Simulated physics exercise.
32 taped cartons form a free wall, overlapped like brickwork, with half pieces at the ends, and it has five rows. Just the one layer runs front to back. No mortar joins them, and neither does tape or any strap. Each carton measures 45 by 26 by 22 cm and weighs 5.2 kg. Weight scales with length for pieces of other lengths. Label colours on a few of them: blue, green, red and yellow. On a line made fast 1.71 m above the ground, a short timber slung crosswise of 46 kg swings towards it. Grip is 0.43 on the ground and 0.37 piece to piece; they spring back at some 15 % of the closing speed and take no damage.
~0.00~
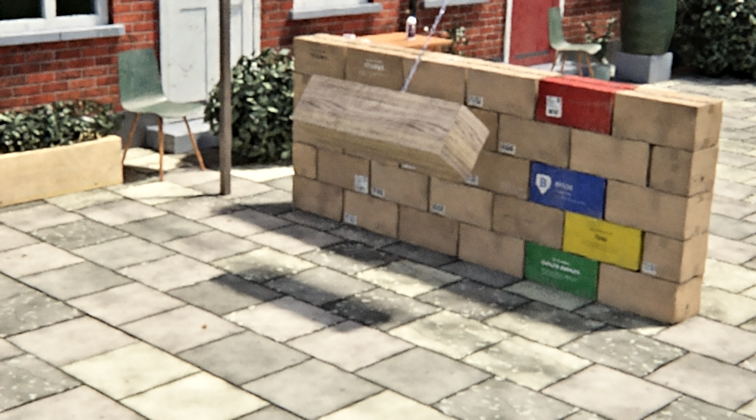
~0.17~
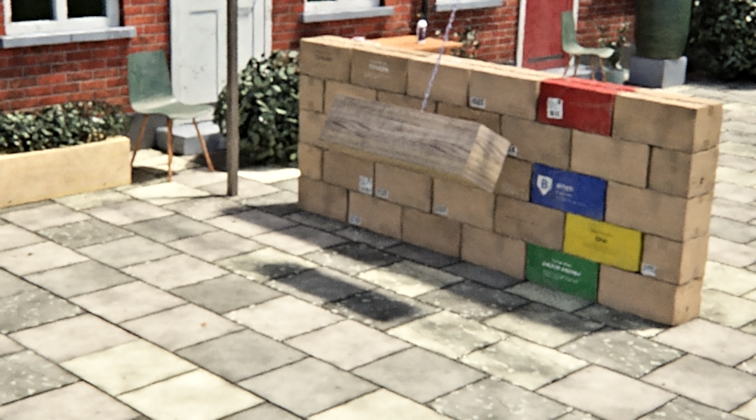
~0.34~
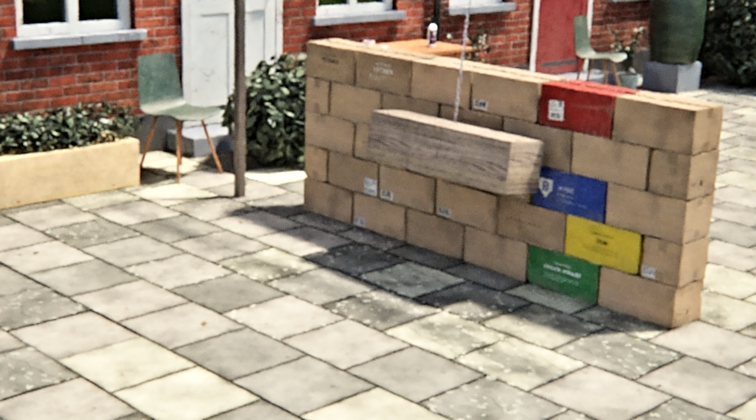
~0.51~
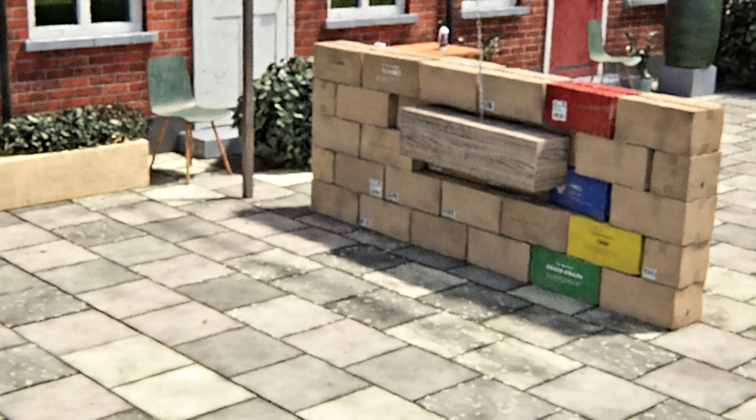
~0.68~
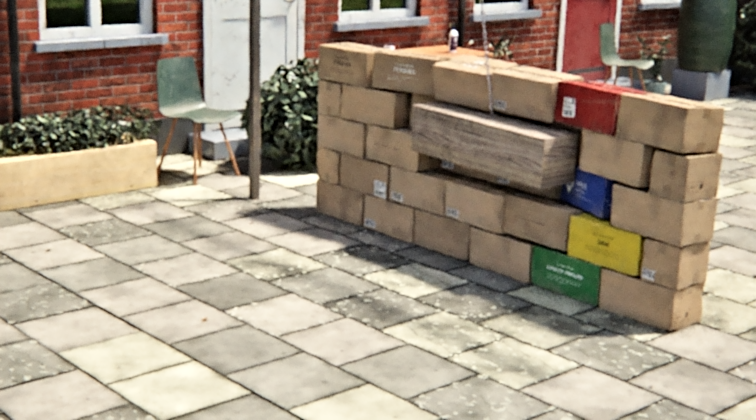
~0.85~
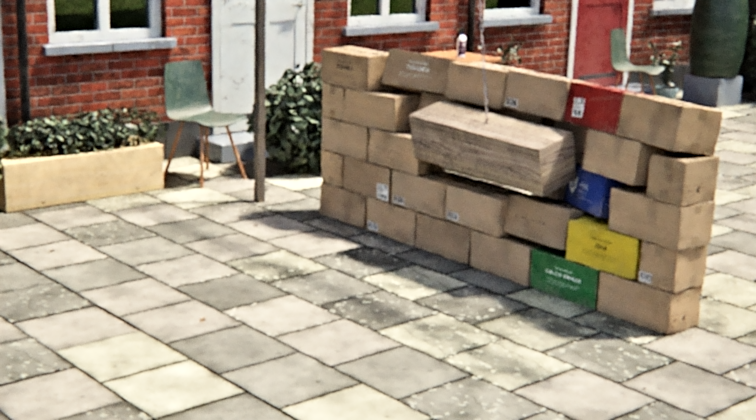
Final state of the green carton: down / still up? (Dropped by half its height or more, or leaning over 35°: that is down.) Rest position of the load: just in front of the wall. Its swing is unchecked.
It weathers it.
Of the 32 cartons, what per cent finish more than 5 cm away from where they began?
40 %.
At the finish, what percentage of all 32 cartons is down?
Near enough 40 per cent of them, I reckon.
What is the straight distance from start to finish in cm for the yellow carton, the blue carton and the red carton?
The yellow one ends 0 cm from its start, the blue one 60 cm and the red one 170 cm.
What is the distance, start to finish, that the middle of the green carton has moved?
It ends around 0 cm from its start.
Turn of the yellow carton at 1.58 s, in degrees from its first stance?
My estimate is close to 0°.
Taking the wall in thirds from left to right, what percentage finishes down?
The thirds come out at 20 on the left, 60 in the middle and 50 on the right, in per cent.
Around 1.20 s, line 2° past plumb; 6 of the 32 cartons down; green carton unmoved; red carton tipped 24°.
Around 1.58 s, line 10° before plumb; 13 of the 32 cartons down; green carton unmoved; red carton tipped 71°, 51 cm lower.
Finally (3.1 s), line 6° past plumb; 13 of the 32 cartons down; green carton unmoved; red carton upside down; blue carton on its side. Seen by the last camera, middles, green carton near (578, 275).
